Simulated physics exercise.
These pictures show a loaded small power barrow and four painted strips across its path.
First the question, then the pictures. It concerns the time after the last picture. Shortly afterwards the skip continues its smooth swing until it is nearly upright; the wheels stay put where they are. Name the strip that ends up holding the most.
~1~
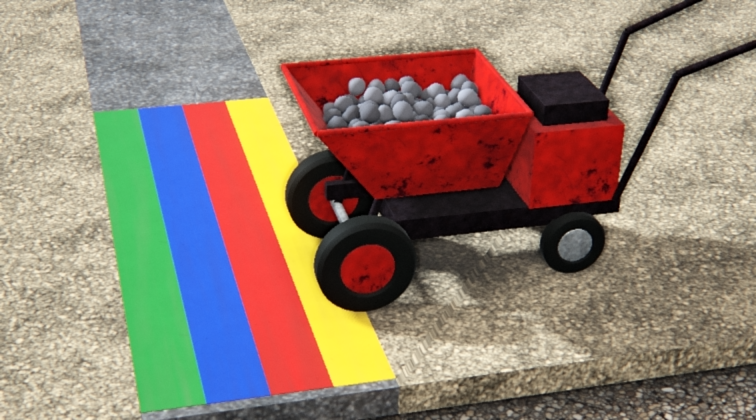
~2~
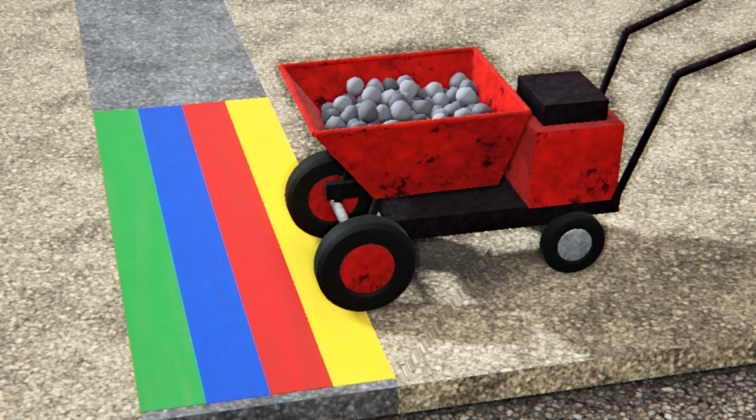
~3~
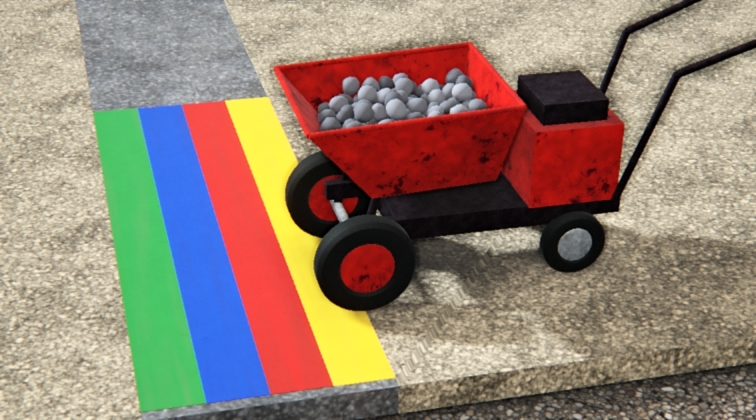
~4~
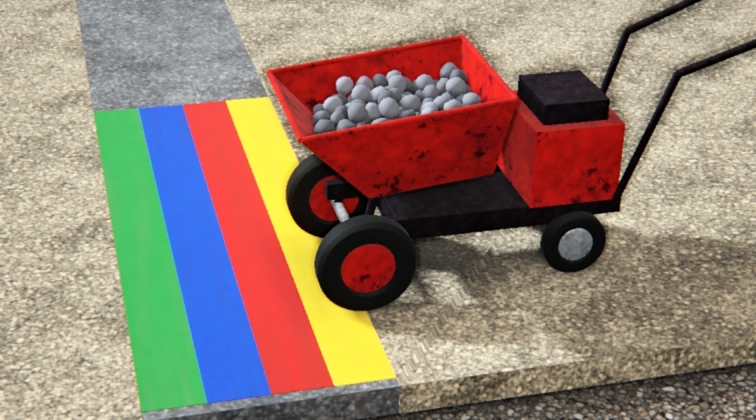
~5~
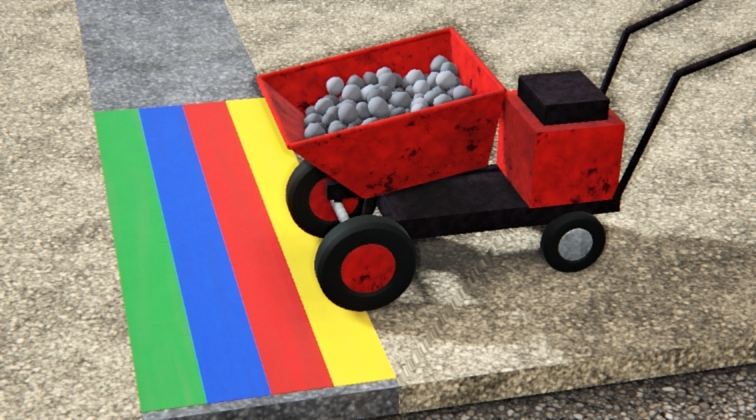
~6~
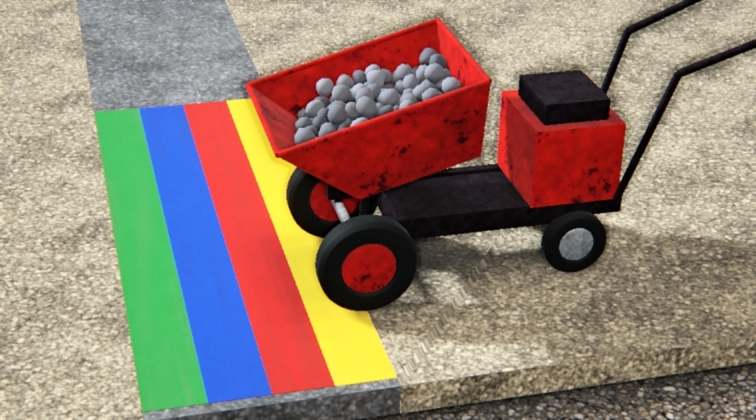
Green.
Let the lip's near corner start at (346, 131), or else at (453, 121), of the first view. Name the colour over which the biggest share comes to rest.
First: That green strip. Next: Red.
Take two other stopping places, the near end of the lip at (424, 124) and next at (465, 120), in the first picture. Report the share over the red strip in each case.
The first position yields around 30 per cent; the second yields around 30 per cent.
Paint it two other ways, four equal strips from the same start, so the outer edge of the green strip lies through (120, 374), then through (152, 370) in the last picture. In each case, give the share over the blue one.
Roughly 10 per cent first, then 0 per cent.
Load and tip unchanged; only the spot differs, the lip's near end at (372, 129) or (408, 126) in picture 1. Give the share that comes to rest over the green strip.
Roughly 20 per cent first, then roughly 10 per cent.
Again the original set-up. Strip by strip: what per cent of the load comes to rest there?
Yellow strip: 0 %, red strip: 0 %, blue strip: 5 %, green strip: 35 %.
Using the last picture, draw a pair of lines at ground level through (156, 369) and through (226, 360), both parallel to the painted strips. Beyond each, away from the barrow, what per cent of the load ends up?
Estimate: 40 % and 70 %, respectively.
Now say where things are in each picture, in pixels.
The first frame shows lip of the skip at (317, 134), level; top of the load at (423, 111), round cobbles; yellow strip at (348, 340); red strip at (288, 348); blue strip at (227, 356); green strip at (165, 363).
The second frame shows lip of the skip at (315, 134), level; top of the load at (421, 110).
The third frame shows lip of the skip at (309, 136), tipped barely; top of the load at (417, 108).
The fourth frame shows lip of the skip at (301, 141), tipped a little; top of the load at (410, 105).
The fifth frame shows lip of the skip at (290, 147), tipped a little; top of the load at (421, 107).
The sixth frame shows lip of the skip at (278, 155), tipped clearly; top of the load at (411, 97); yellow strip at (349, 340); red strip at (289, 347); blue strip at (229, 355); green strip at (167, 363).
Soon, skip tipped steeply; all in the skip.
A while on, skip tipped right over; most in the skip; a stray few over the blue strip; about a quarter over the green strip; a stray few off the paint.
Towards the end, skip tipped right over; about a quarter in the skip; a small part over the blue strip; about a third over the green strip; about a quarter off the paint.
Finally, skip tipped right over; about a quarter in the skip; none over the yellow strip; none over the red strip; a small part over the blue strip; about a third over the green strip; about a quarter off the paint.
